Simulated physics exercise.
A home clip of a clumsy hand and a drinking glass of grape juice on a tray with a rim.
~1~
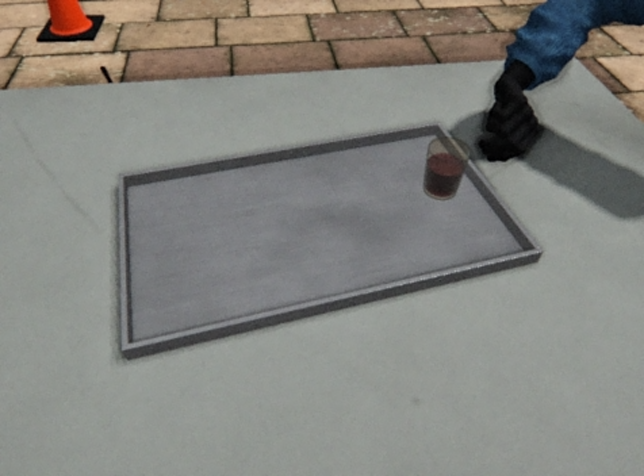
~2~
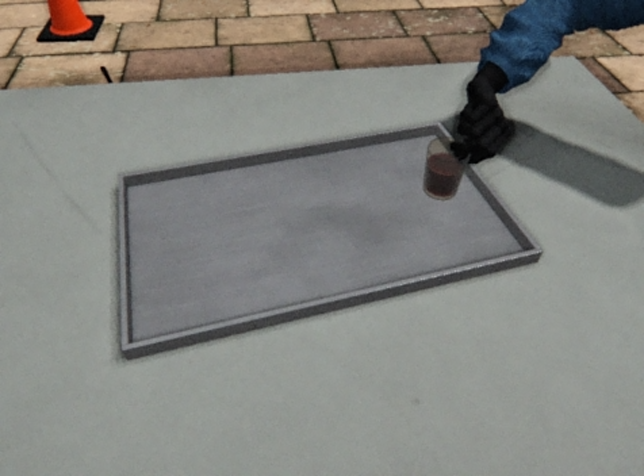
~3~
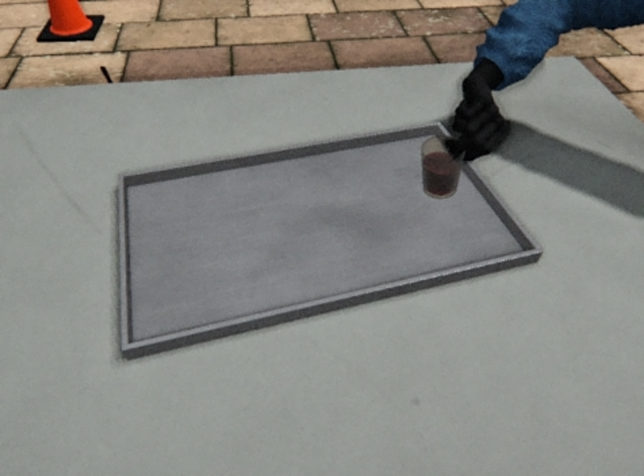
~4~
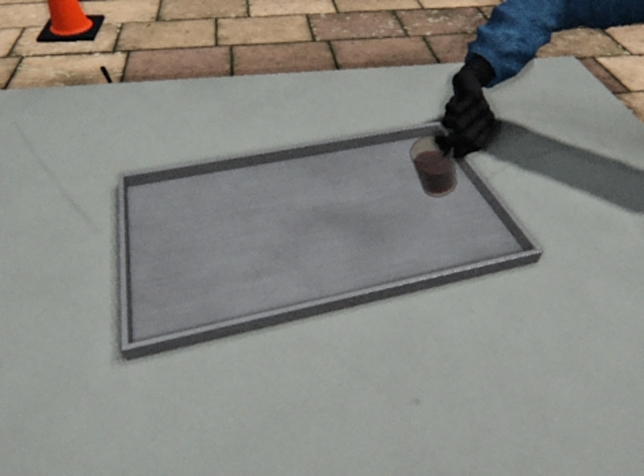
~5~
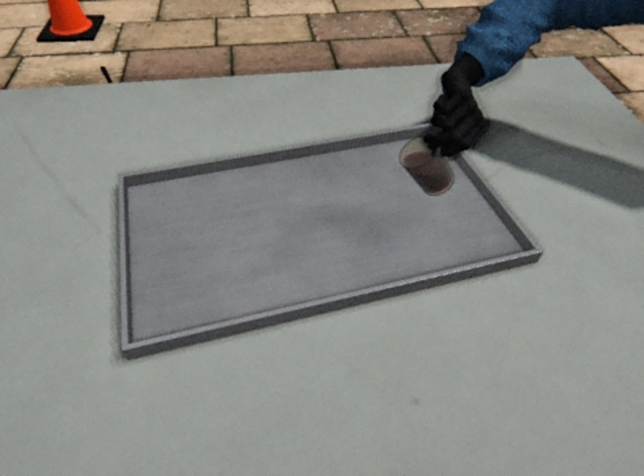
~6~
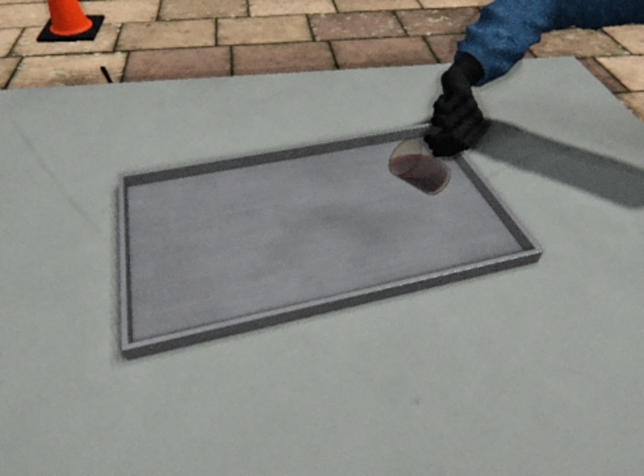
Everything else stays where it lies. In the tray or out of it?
The grape juice is held by the rim.
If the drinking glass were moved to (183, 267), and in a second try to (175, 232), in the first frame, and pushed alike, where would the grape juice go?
First it gets out on to the top, then it gets out on to the top.
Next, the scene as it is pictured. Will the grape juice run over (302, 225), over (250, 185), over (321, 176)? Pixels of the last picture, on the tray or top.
In turn: Soaked, reached, in the puddle.
Soon after, the drinking glass lies in the tray; the puddle covers about as much as a plate; all of it is inside the rim.
Later, the puddle covers about as much as a tray; all of it is inside the rim.
In the end, the puddle covers about as much as a tray; all of it is inside the rim.
